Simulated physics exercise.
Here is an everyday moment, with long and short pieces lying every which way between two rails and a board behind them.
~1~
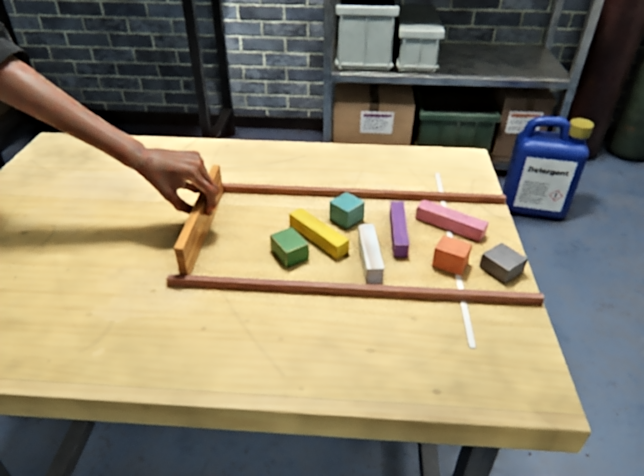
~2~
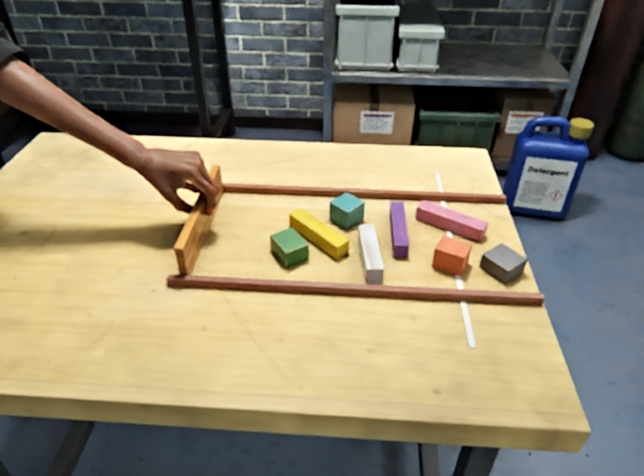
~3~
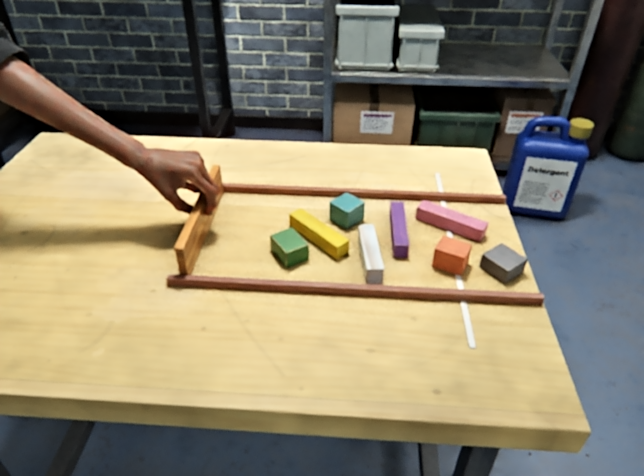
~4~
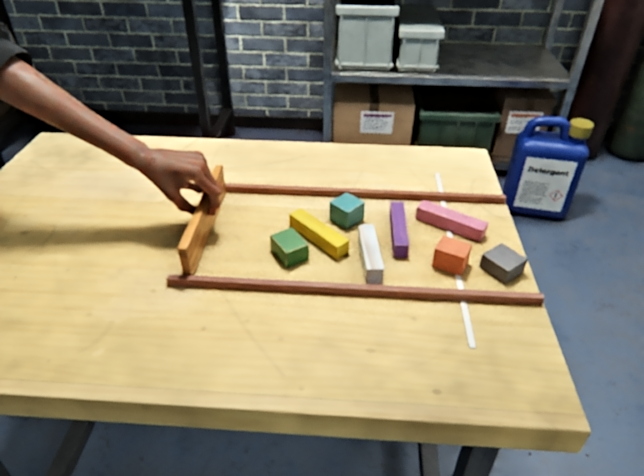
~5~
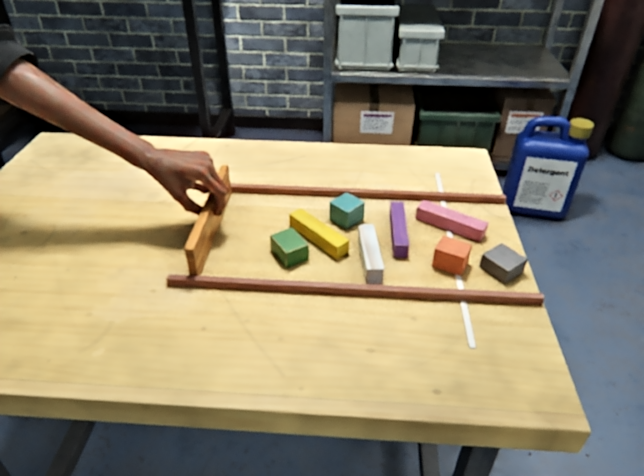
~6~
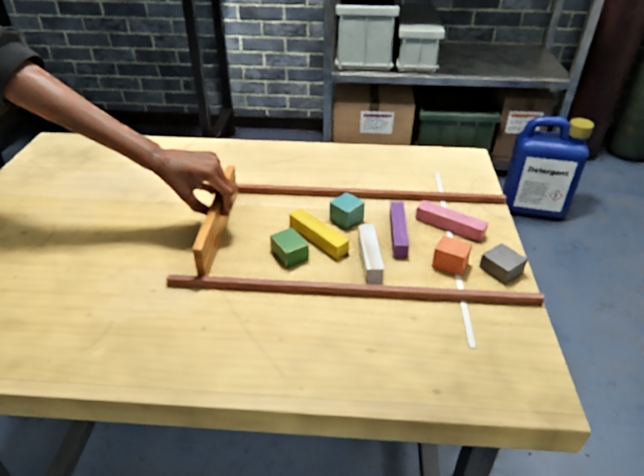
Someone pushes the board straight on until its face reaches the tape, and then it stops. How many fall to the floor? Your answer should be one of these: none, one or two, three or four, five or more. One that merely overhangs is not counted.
The count is one or two.
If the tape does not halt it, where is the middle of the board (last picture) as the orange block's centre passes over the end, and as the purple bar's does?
For the orange block at (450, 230), for the purple bar at (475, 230).
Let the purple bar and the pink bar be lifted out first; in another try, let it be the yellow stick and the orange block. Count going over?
1, then 0.
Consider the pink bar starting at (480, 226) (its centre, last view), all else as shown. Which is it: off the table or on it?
So it does not drop, then.
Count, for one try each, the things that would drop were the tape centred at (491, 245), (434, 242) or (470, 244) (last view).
So, one try after another, the floor gets 5, then 0, then 3.
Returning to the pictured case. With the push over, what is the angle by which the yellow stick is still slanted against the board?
About 20° out of line.
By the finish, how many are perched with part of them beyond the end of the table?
2.
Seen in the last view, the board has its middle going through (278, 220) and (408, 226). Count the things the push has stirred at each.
First 1, then 8.
Soon after, none off yet; grey block at rest near (503, 263); pink bar at rest near (451, 221); orange block at rest near (452, 255).
At rest, the number that fall off is one or two; fallen, grey block.
